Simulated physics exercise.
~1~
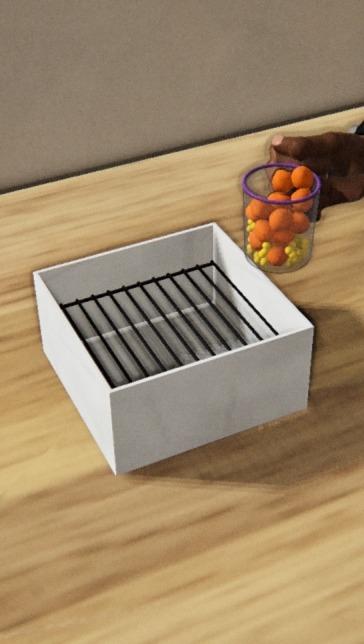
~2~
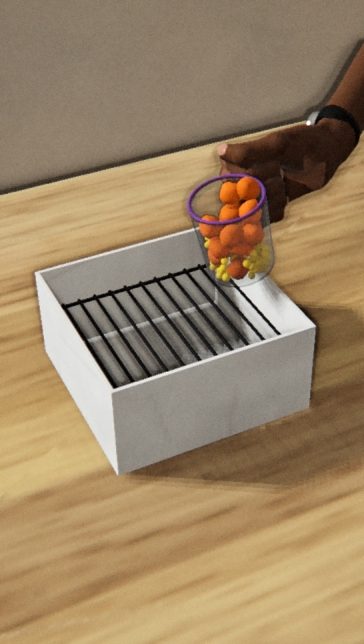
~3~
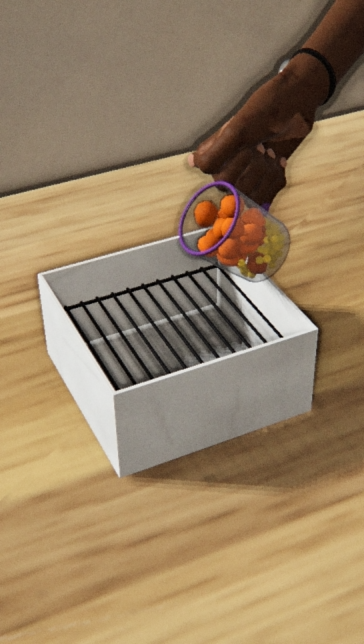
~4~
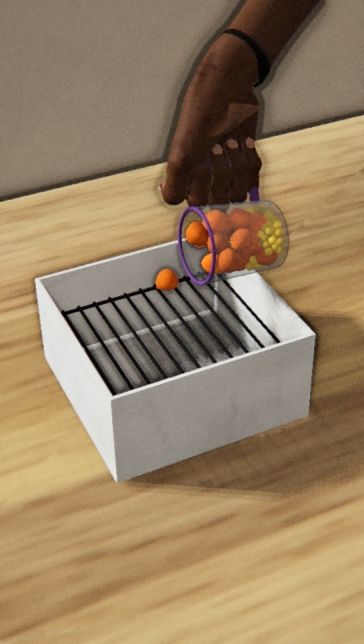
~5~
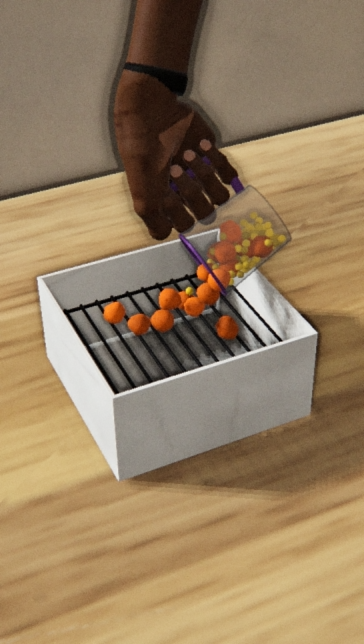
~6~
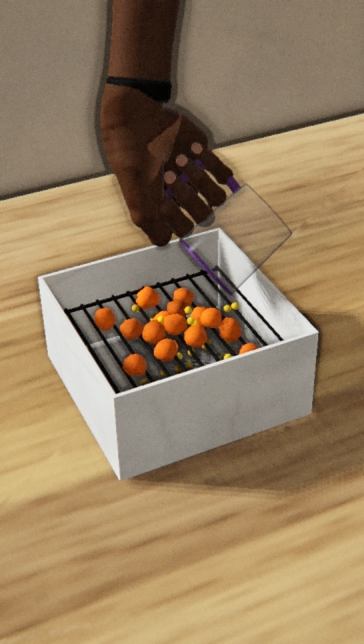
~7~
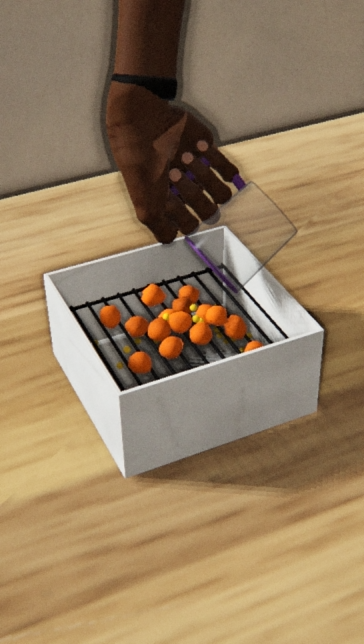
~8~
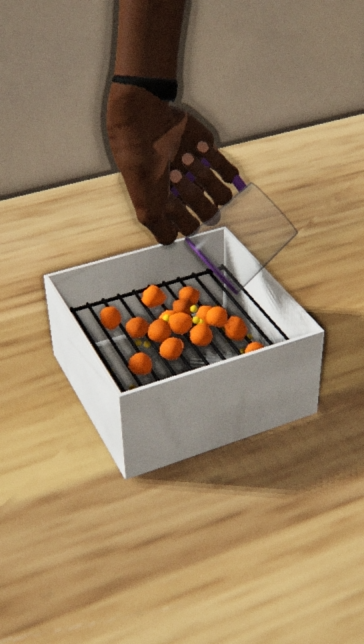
A hand with a dark band at the wrist holds a clear, purple-rimmed cup of orange balls and small yellow bits at the right, above a pale wooden table seen from a raised, slightly swaying view. Beside it sits an open white box with dark wires across it, before a grey wall. The hand carries the cup left over the box and tilts it onto its side. A first orange ball drops out, then the rest spill with the yellow bits. Finally the emptied cup stays tipped, the orange balls rest on the wires, and most yellow bits have slipped below.
